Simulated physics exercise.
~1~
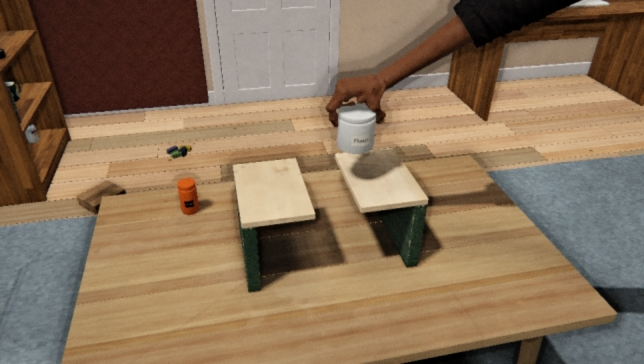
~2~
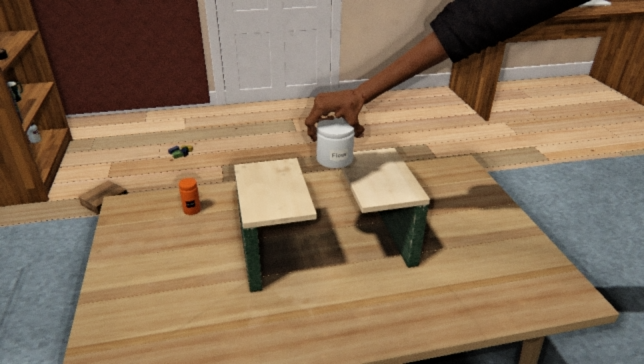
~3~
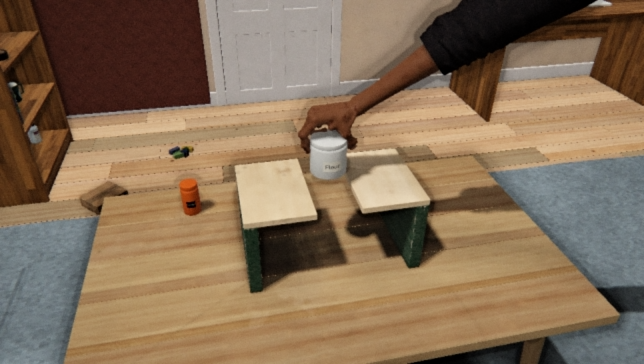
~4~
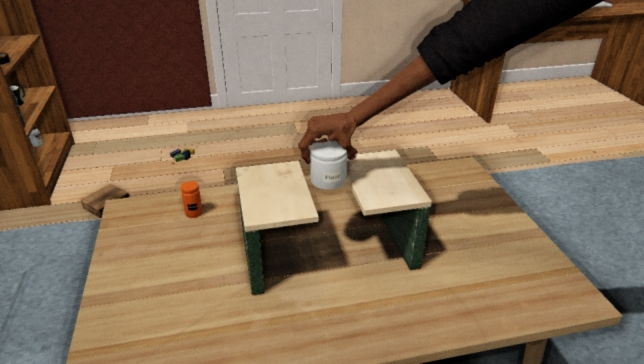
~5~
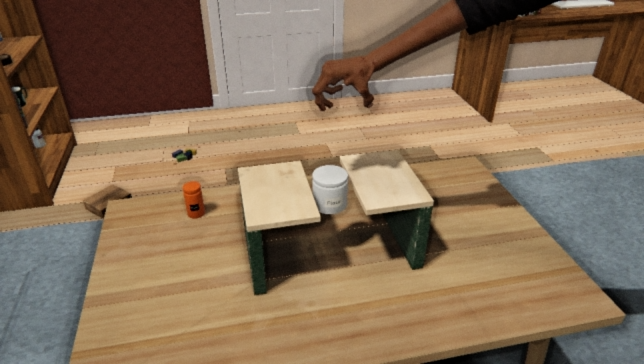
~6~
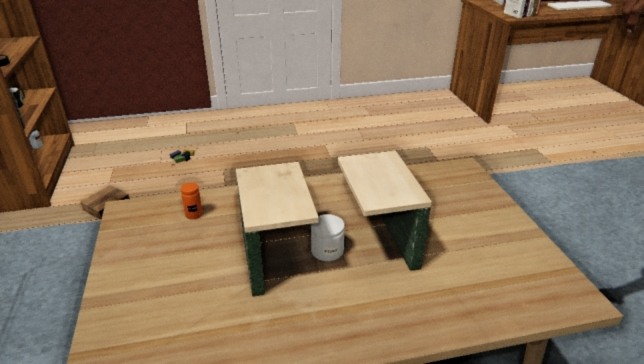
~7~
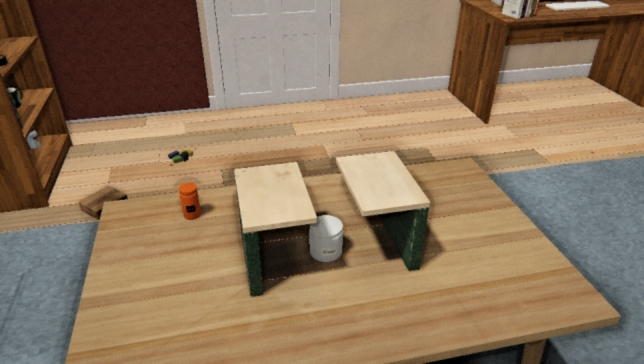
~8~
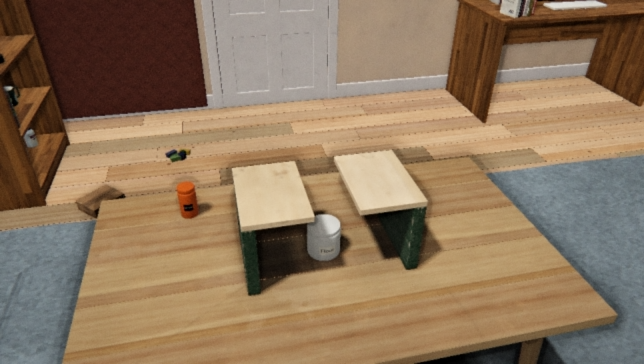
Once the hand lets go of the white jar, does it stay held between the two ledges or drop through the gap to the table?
It drops through the gap. The white jar ends up standing on the table between the two ledges.
